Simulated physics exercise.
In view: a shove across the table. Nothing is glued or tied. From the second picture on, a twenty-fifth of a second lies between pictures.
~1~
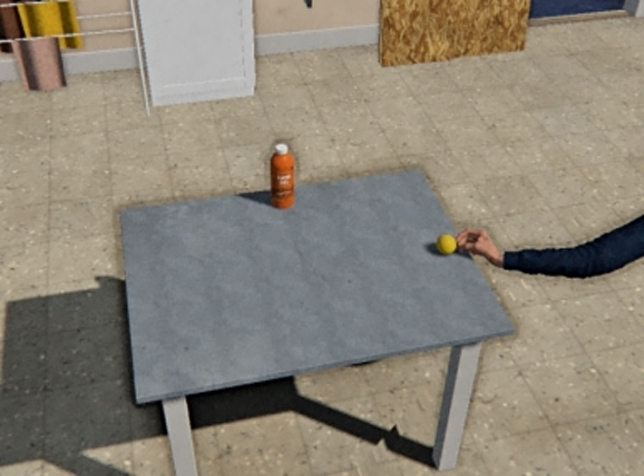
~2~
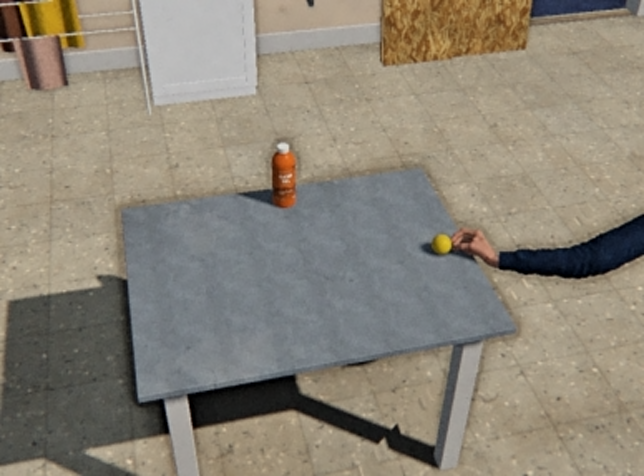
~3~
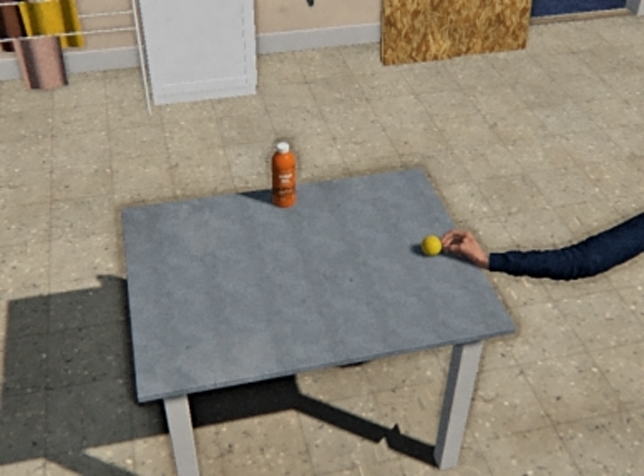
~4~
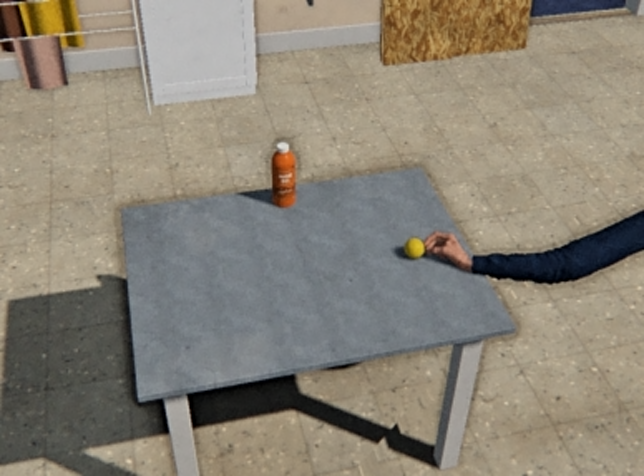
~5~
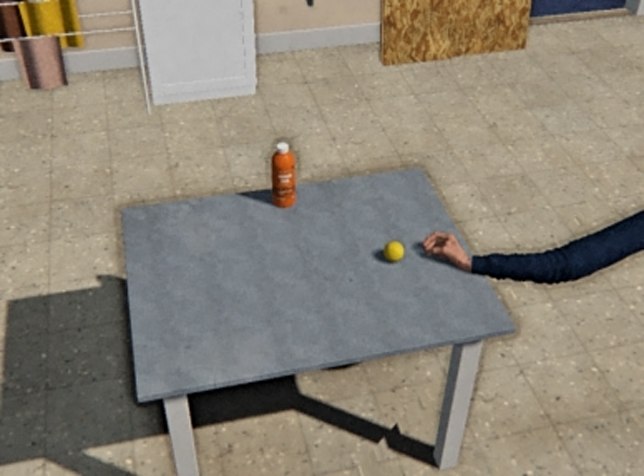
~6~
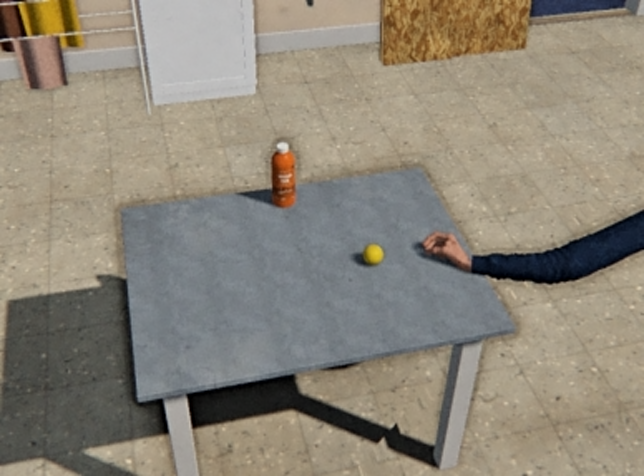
A hand on a dark-sleeved arm reaches in from the right over a grey table, seen from above in a room with a speckled tiled floor. An orange bottle with a white cap stands near the table's back edge, and a small yellow lemon sits at the fingertips. The hand pushes the lemon leftward, then stays still while the lemon moves on alone, toward the middle of the tabletop.
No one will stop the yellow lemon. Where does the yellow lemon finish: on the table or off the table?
The yellow lemon goes over the edge.
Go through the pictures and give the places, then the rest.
The first picture shows under the hand; yellow lemon (446, 244).
The second picture shows under the hand; yellow lemon (441, 244).
The third picture shows under the hand; yellow lemon (431, 246).
The fourth picture shows yellow lemon (414, 248).
The fifth picture shows yellow lemon (393, 252) shifted about its own width.
The sixth picture shows yellow lemon (373, 255) shifted well along.
Then, 0.20 s on from there, yellow lemon shifted well along near (271, 271).
Then, 0.40 s on from there, yellow lemon shifted well along near (168, 287).
Then, 0.70 s on from there, yellow lemon now off the table.
Then, 0.90 s on from there, things are still on the move.
In the end, off the table, yellow lemon.
